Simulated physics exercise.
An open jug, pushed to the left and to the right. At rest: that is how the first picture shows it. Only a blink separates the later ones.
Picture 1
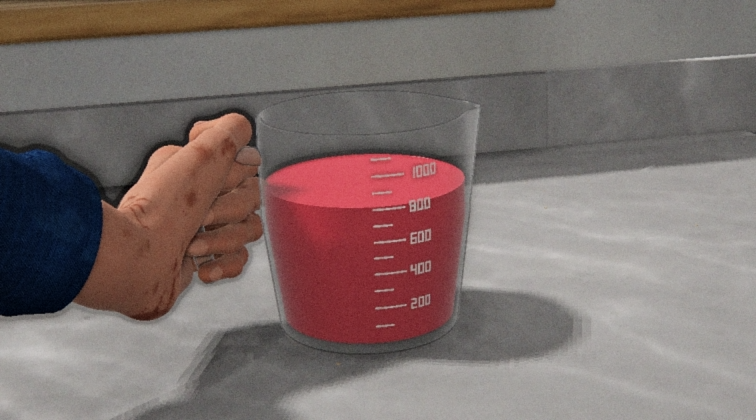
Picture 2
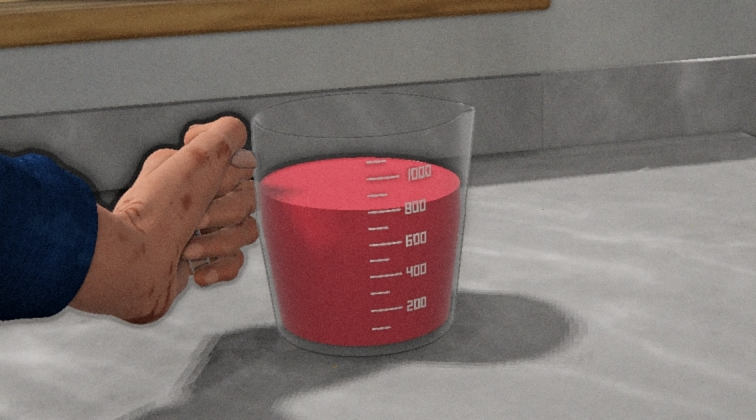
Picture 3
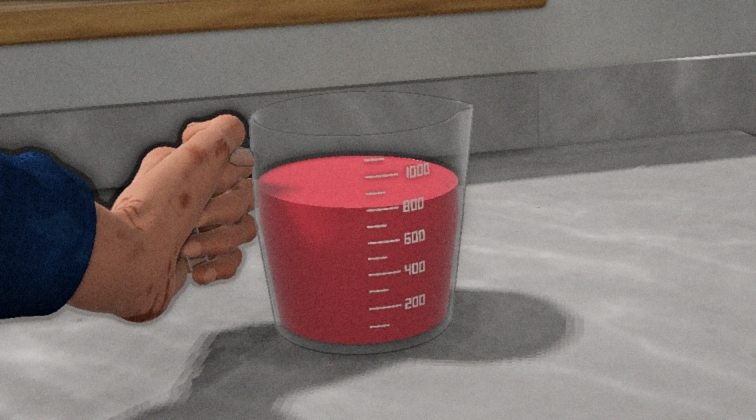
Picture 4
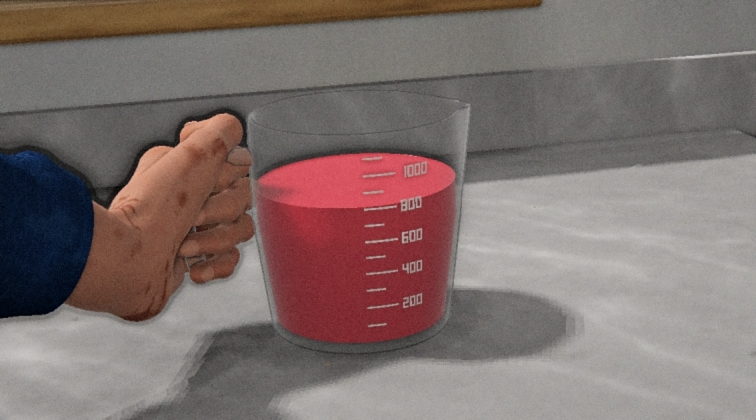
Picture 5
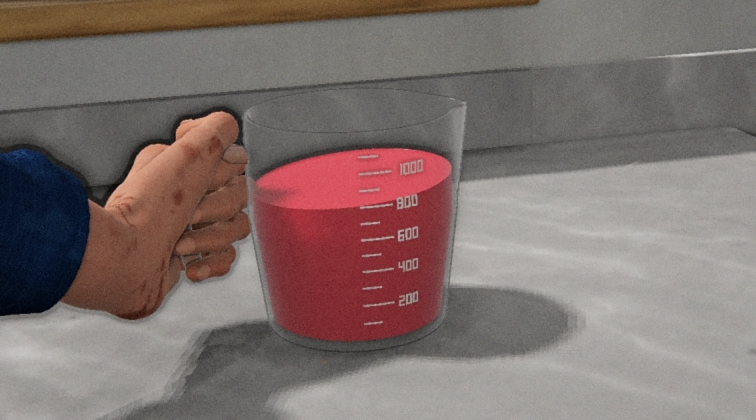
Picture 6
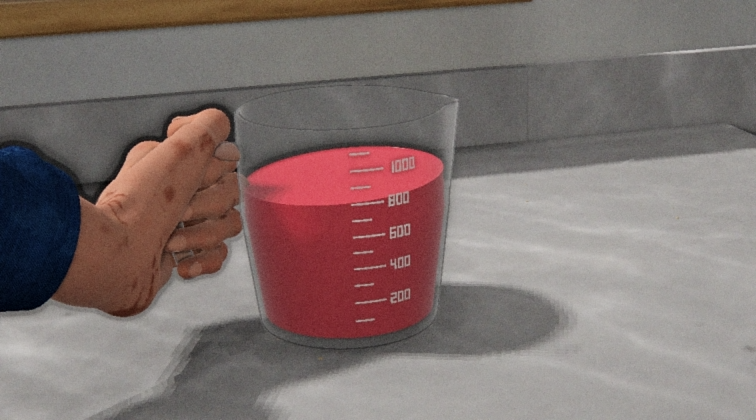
A spotted hand in a dark blue sleeve reaches in from the left beside a clear, open jug about two thirds full of red liquid, seen close up from slightly above. The jug, marked with white lines, stands on a grey marbled counter before a pale wall with a wooden edge. Jug and hand shift very slightly left, and the liquid's surface, about level, becomes a little higher on the right.
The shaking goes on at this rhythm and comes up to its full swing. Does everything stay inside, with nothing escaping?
I expect the liquid will be kept in at this rate.
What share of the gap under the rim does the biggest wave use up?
40 %.
Soon after, the highest wave so far stays far below the rim.
Later, the highest wave so far climbs under half way to the rim.
In the end, the highest wave so far climbs under half way to the rim; nothing has left it.
